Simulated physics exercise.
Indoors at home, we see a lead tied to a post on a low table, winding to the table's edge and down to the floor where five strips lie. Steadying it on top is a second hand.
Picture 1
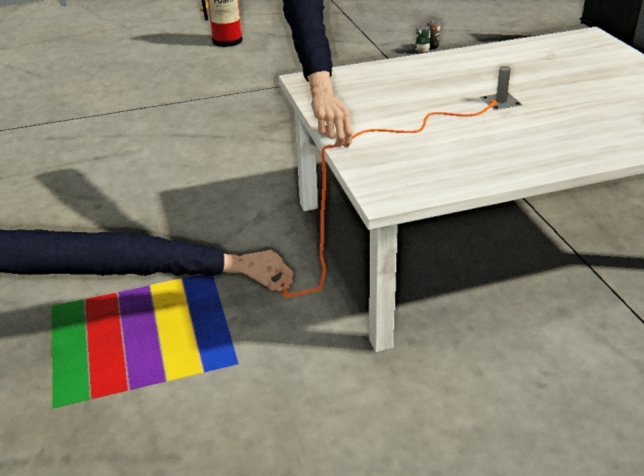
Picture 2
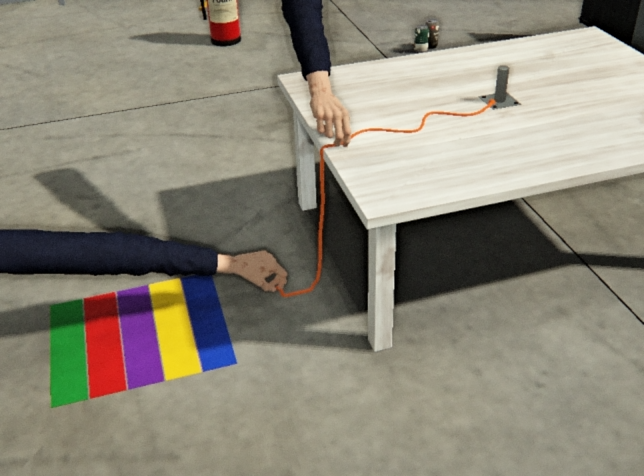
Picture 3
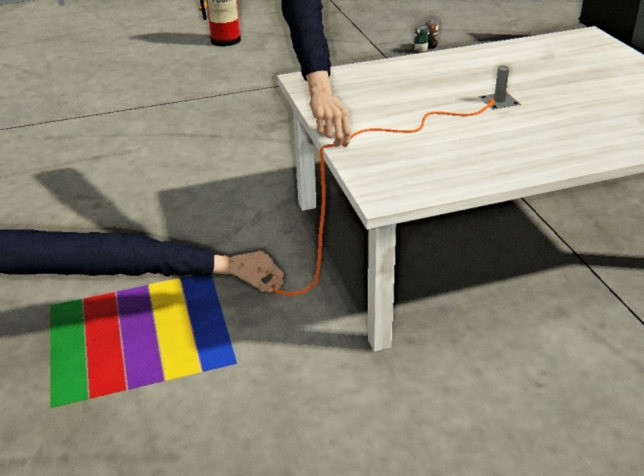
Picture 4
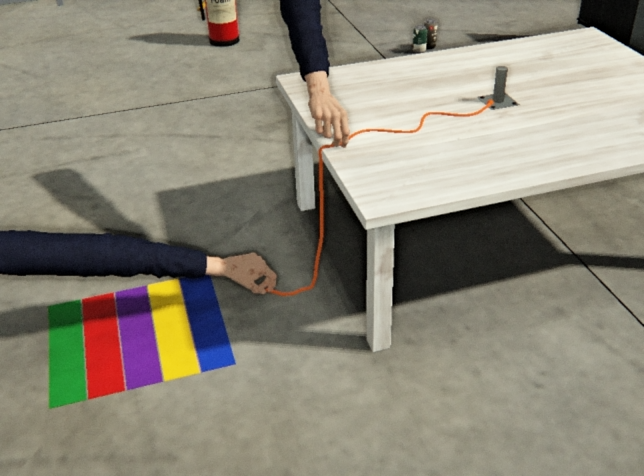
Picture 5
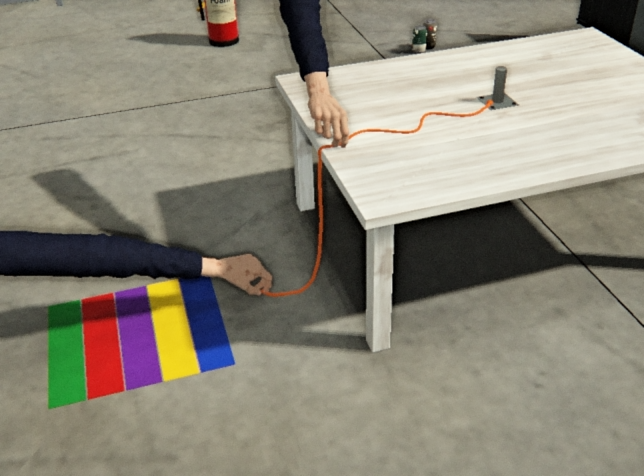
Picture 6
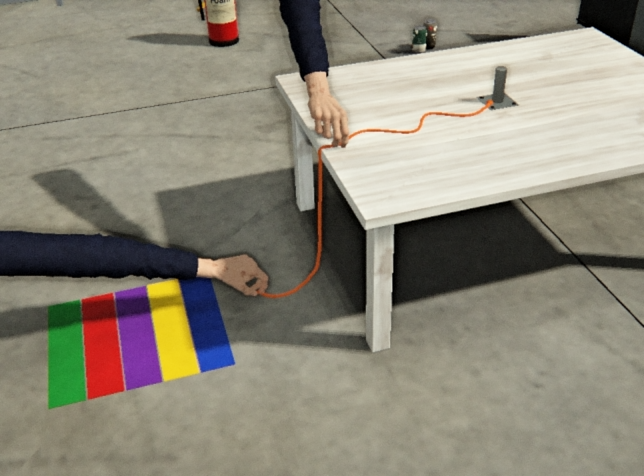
At the start, one hand presses an orange cord at the edge of a low pale table, while another holds its lower end near the floor, right of five coloured strips. The lower hand then draws the end slightly leftward, while the upper hand and the cord on the tabletop barely move.
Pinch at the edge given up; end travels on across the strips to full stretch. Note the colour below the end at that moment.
Colour below: Purple.
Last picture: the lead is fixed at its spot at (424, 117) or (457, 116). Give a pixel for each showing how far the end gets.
Roughly (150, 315), then roughly (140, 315).
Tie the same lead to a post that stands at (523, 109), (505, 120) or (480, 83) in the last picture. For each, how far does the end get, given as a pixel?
The three places are (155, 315), (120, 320) and (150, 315), in that order.
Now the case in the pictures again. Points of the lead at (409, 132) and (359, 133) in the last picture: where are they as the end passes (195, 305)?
Point one: (380, 128); point two: (335, 140).
Soon after, end near (195, 305); over blue.
Then, end near (158, 314); over yellow.
At full stretch, end near (135, 319); over purple. It halts on the purple strip.
